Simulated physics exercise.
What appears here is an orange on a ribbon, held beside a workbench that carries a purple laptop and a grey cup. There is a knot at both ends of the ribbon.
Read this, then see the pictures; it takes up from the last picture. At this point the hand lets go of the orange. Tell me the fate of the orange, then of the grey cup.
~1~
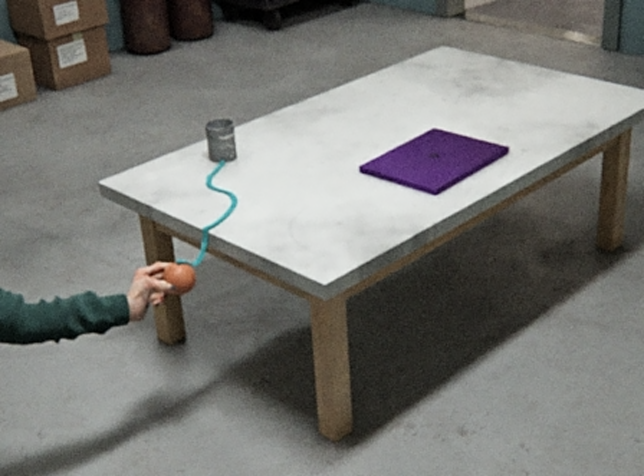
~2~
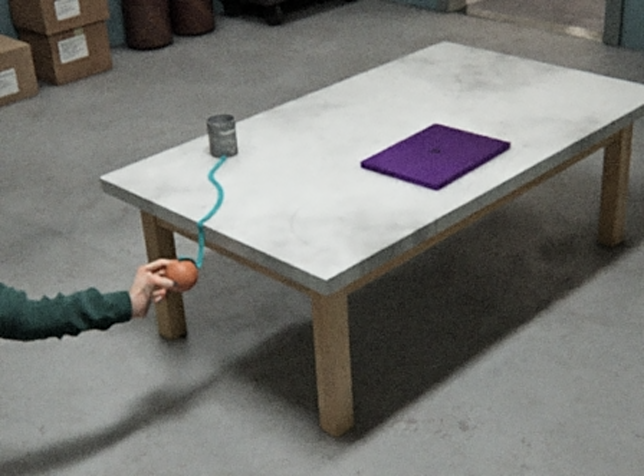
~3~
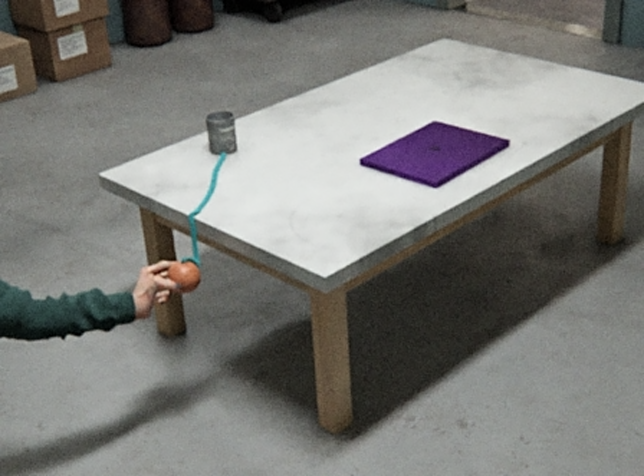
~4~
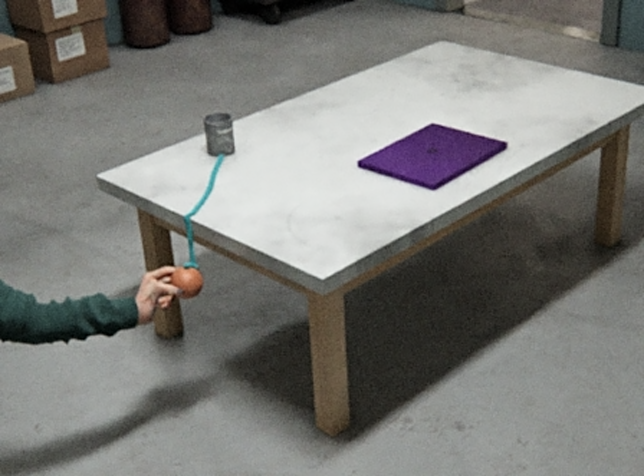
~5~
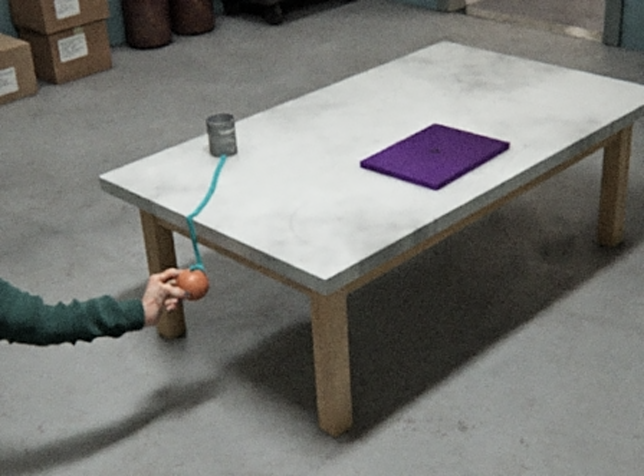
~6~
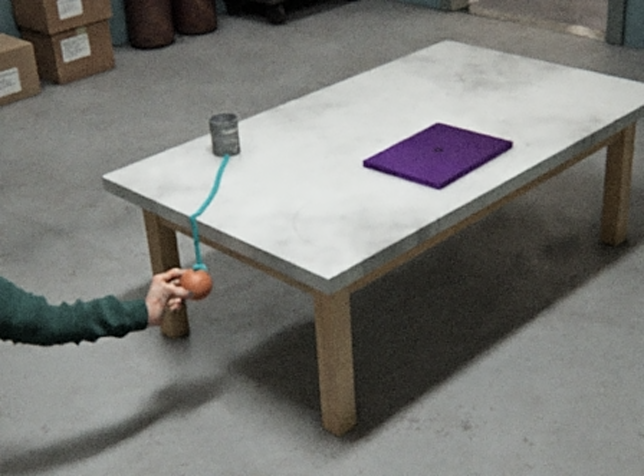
Well, the orange falls all the way; as for the grey cup, it tumbles off after it.
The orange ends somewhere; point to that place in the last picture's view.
It ends up near (209, 392).
Then, 0.48 s later than the last view, orange on the floor near (211, 393); laptop as before; cup over the edge.
Then, 0.82 s later than the last view, orange on the floor near (209, 391); laptop as before; cup down on the floor.
Finally, orange on the floor near (209, 392); laptop as before; cup down on the floor. The orange reaches the floor and the grey cup gets pulled over the edge.
